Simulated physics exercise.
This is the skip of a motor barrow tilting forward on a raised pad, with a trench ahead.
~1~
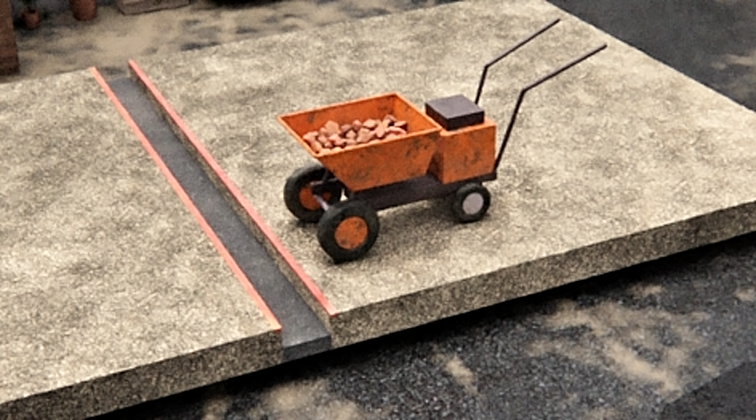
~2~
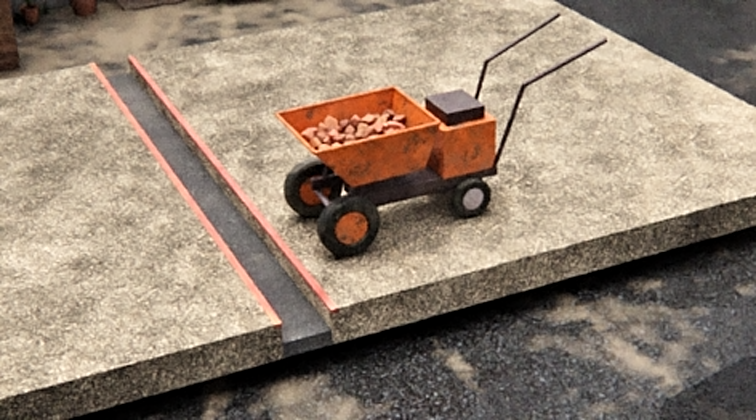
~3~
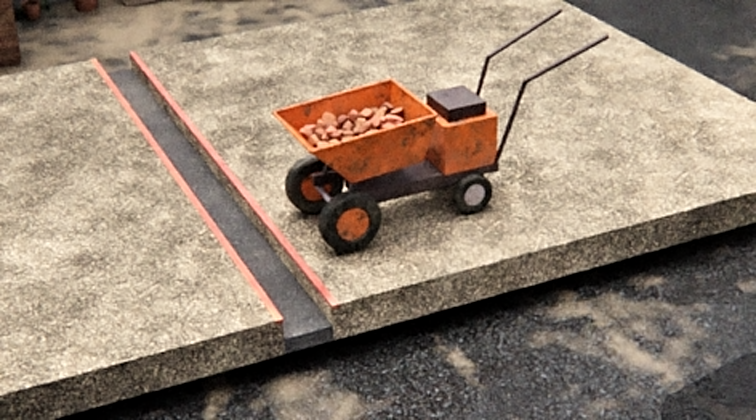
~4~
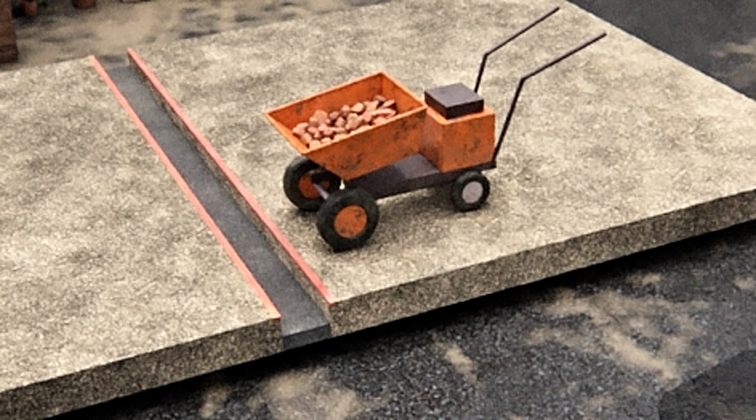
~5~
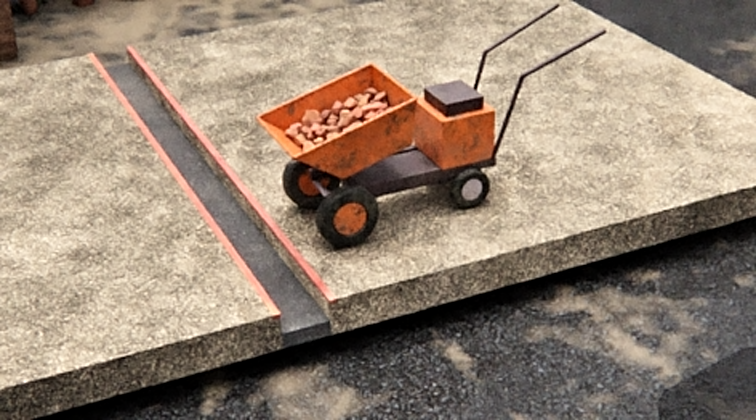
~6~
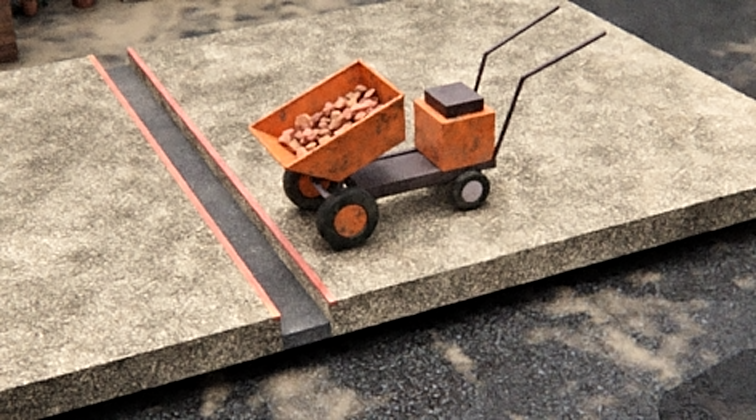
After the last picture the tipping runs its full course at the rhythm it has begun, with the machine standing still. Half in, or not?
The trench ends with less than half of it.
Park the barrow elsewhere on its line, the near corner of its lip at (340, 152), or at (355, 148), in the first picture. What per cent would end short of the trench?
The first gives 0 %, the second 0 %.
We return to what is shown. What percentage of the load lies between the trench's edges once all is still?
Roughly 15 in a hundred.
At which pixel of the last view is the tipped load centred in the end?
Roughly at (211, 252).
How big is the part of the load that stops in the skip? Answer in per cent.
Near 30 %.
Just after the last frame, skip tipped steeply; every one in the skip.
A moment on, skip tipped right over; roughly two thirds in the skip; just a few in or heaped over the trench; roughly a third beyond it.
Further on, skip tipped right over; roughly a quarter in the skip; about a tenth in or heaped over the trench; roughly half beyond it.
When it is over, skip tipped right over; roughly a quarter in the skip; about a tenth in or heaped over the trench; roughly half beyond it.
